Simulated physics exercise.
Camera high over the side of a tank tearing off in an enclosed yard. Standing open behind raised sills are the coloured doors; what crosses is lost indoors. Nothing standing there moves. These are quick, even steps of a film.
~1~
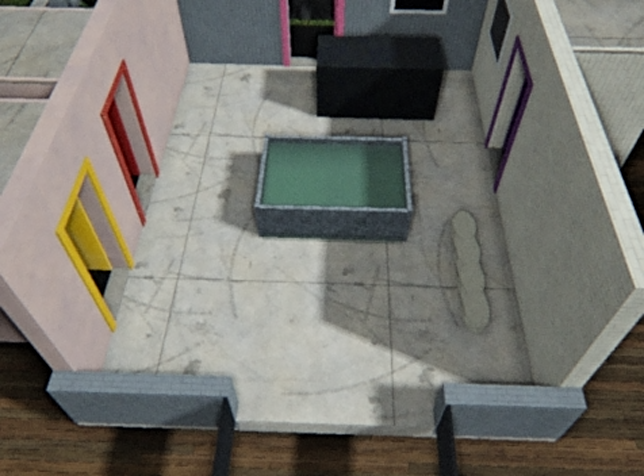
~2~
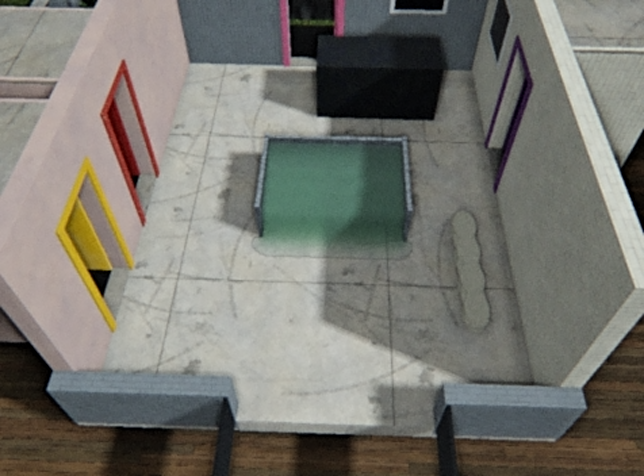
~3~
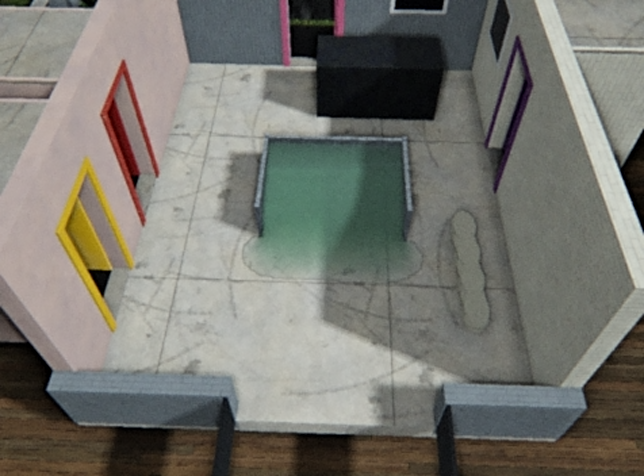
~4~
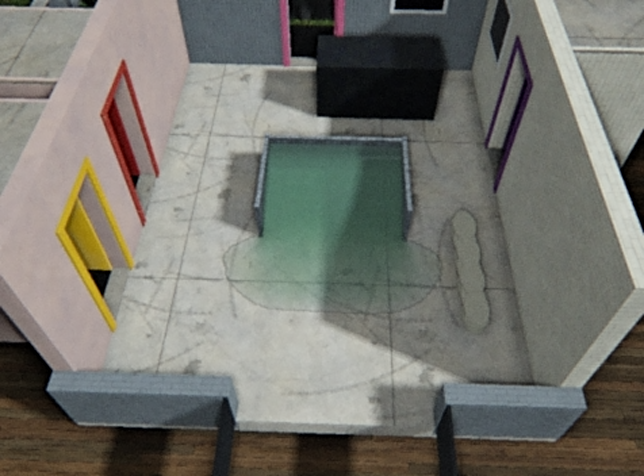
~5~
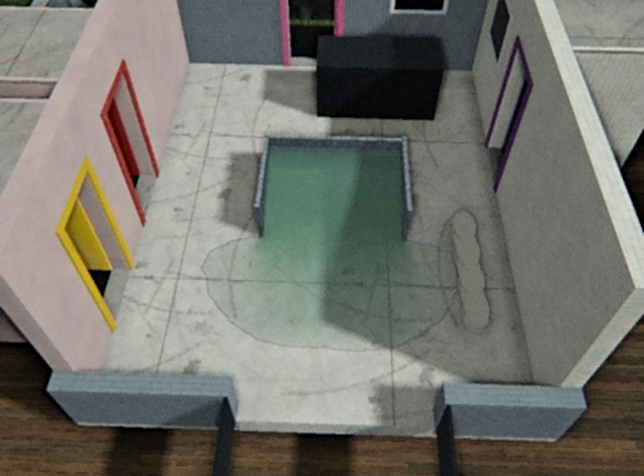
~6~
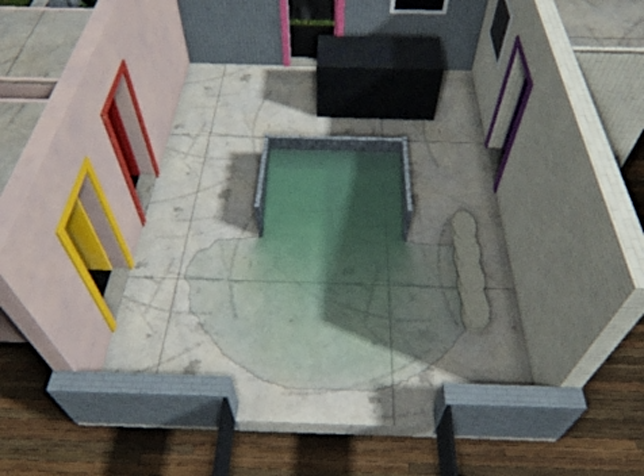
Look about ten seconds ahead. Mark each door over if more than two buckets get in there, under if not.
Purple door - under; red door - under; yellow door - under; pink door - under.
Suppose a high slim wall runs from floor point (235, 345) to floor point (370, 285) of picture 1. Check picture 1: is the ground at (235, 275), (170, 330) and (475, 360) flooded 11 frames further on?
Taking the points in order, they are inundated, inundated and inundated.
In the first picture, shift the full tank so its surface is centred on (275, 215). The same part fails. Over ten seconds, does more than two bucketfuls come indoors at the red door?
Red door falls short.
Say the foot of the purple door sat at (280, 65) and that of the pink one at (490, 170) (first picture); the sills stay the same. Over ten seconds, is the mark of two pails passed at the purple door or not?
I'd say the purple one doesn't reach it.
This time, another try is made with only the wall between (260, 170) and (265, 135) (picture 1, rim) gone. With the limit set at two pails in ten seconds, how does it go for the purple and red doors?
Purple: Below the mark; red: Above the mark.
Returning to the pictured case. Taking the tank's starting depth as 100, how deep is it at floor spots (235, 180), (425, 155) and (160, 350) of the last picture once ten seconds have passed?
4, 2, 4 %.
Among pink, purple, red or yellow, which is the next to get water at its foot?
The door marked yellow comes first.
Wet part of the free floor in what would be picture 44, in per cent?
Around 70 percent.
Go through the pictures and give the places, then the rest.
In the first picture, the open tank at (334, 175) is whole and still.
In the second picture, water pours out at (333, 227) and has run to (256, 240).
In the third picture, water pours out at (333, 229) and has run to (250, 259).
In the fourth picture, water pours out at (333, 230) and has run to (424, 289).
In the fifth picture, water pours out at (333, 230) and has run to (435, 315).
In the sixth picture, water pours out at (333, 230) and has run to a hidden place.
A moment on, water covers 35 % of the floor; the purple door not reached, the red door not reached, the yellow door not reached, the pink door not reached.
Next, water covers 35 % of the floor; the purple door not reached, the red door not reached, the yellow door wet at the sill, nothing in, the pink door not reached.
Then, water covers 45 % of the floor; the purple door not reached, the red door not reached, the yellow door wet at the sill, nothing in, the pink door not reached.
Later, water covers 70 % of the floor; the purple door wet at the sill, nothing in, the red door wet at the sill, nothing in, the yellow door under two buckets in, the pink door not reached.
In the end, water covers 85 % of the floor; the purple door wet at the sill, nothing in, the red door wet at the sill, nothing in, the yellow door under two buckets in, the pink door wet at the sill, nothing in.
